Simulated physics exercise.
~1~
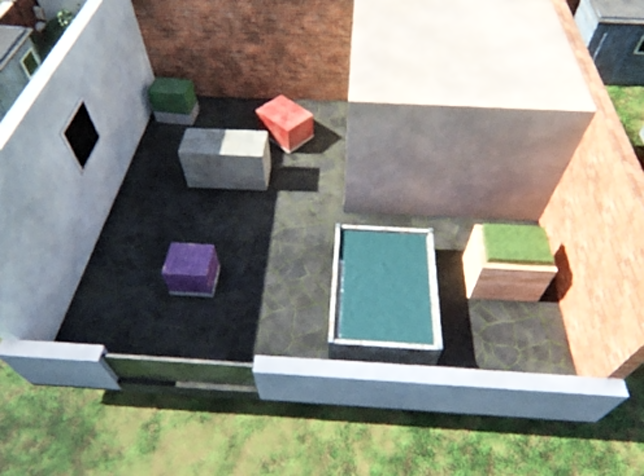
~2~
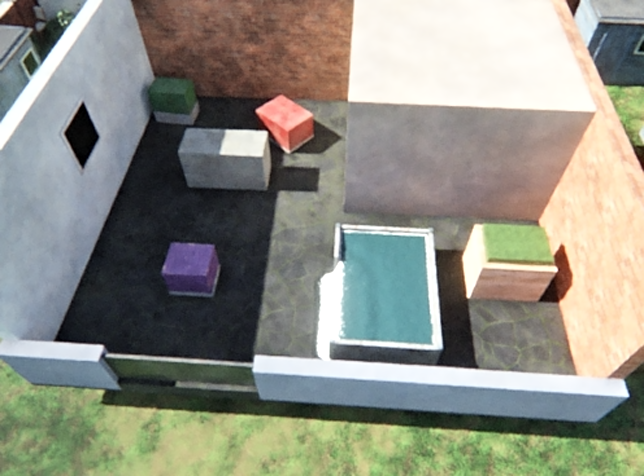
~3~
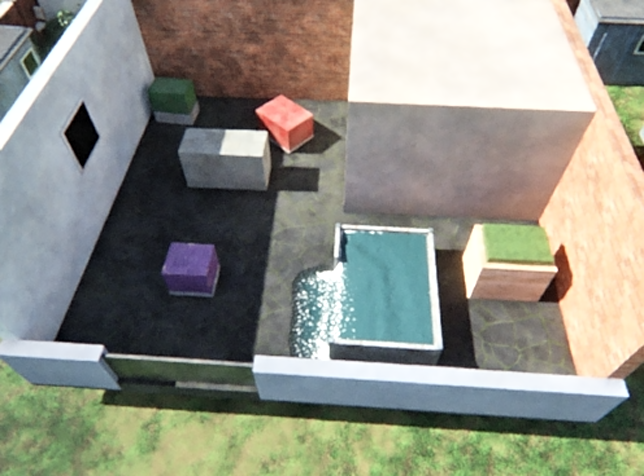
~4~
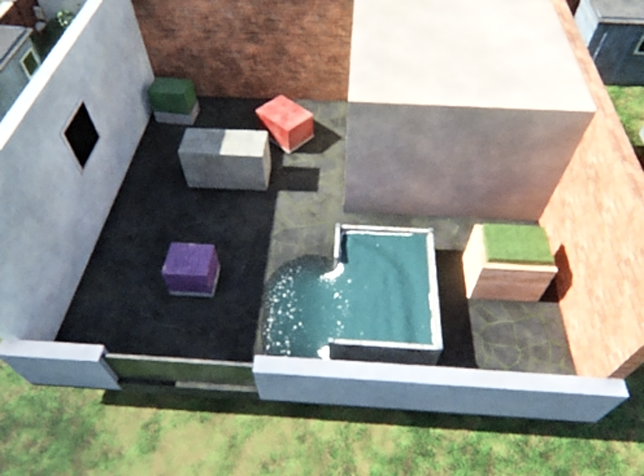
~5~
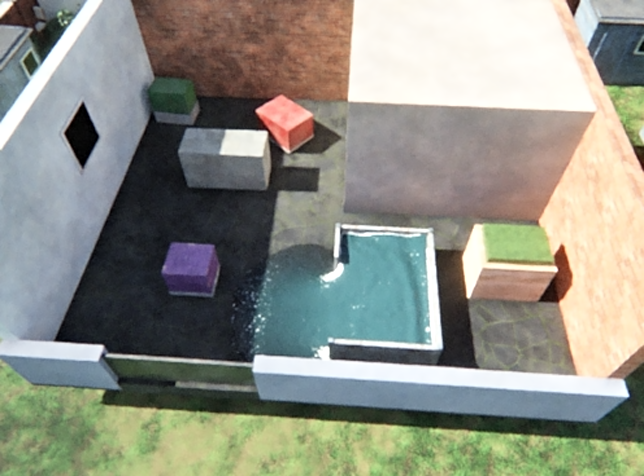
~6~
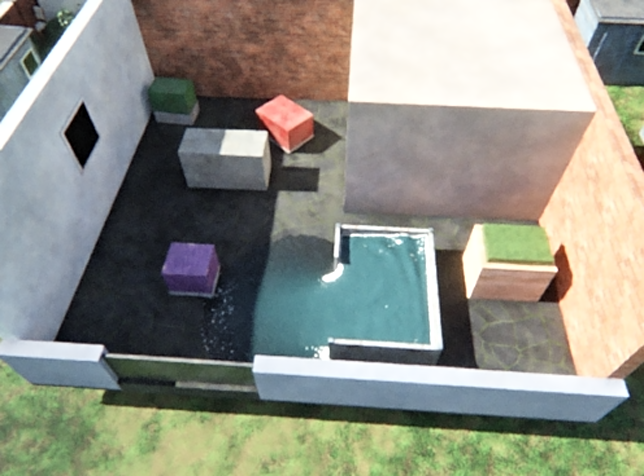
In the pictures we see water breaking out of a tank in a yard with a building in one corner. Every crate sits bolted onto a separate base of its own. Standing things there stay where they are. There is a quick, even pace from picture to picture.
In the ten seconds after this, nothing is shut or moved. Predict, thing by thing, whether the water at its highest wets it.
In the end the green crate is left alone by the water. The purple crate is lapped by the water. The red crate is lapped by the water.
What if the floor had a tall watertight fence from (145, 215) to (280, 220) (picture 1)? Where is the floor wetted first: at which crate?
It's the crate marked purple.
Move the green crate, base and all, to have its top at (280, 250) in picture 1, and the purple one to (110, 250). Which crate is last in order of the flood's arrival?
I would go with the crate marked red.
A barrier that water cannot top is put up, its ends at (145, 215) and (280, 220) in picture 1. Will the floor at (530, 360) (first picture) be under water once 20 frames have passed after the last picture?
I'd call it waterless.
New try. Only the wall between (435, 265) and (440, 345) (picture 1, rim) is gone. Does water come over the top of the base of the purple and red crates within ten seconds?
As I see it, purple stays clear and red stays clear.
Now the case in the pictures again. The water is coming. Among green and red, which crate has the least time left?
Note: The green crate is first.
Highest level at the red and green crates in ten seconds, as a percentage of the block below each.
Some 190 and 60 % respectively.
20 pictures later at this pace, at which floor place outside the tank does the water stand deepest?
Look near (45, 363).
A moment on, water covers 20 % of the floor; the green crate not reached, the purple crate water round its plinth, the red crate not reached.
Next, water covers 30 % of the floor; the green crate not reached, the purple crate water round its plinth, the red crate not reached.
Then, water covers 45 % of the floor; the green crate not reached, the purple crate water round its plinth, the red crate not reached.
Later, water covers 60 % of the floor; the green crate water round its plinth, the purple crate water round its plinth, the red crate water round its plinth.
In the end, water covers 80 % of the floor; the green crate stayed above the water, the purple crate was topped, the red crate was topped.
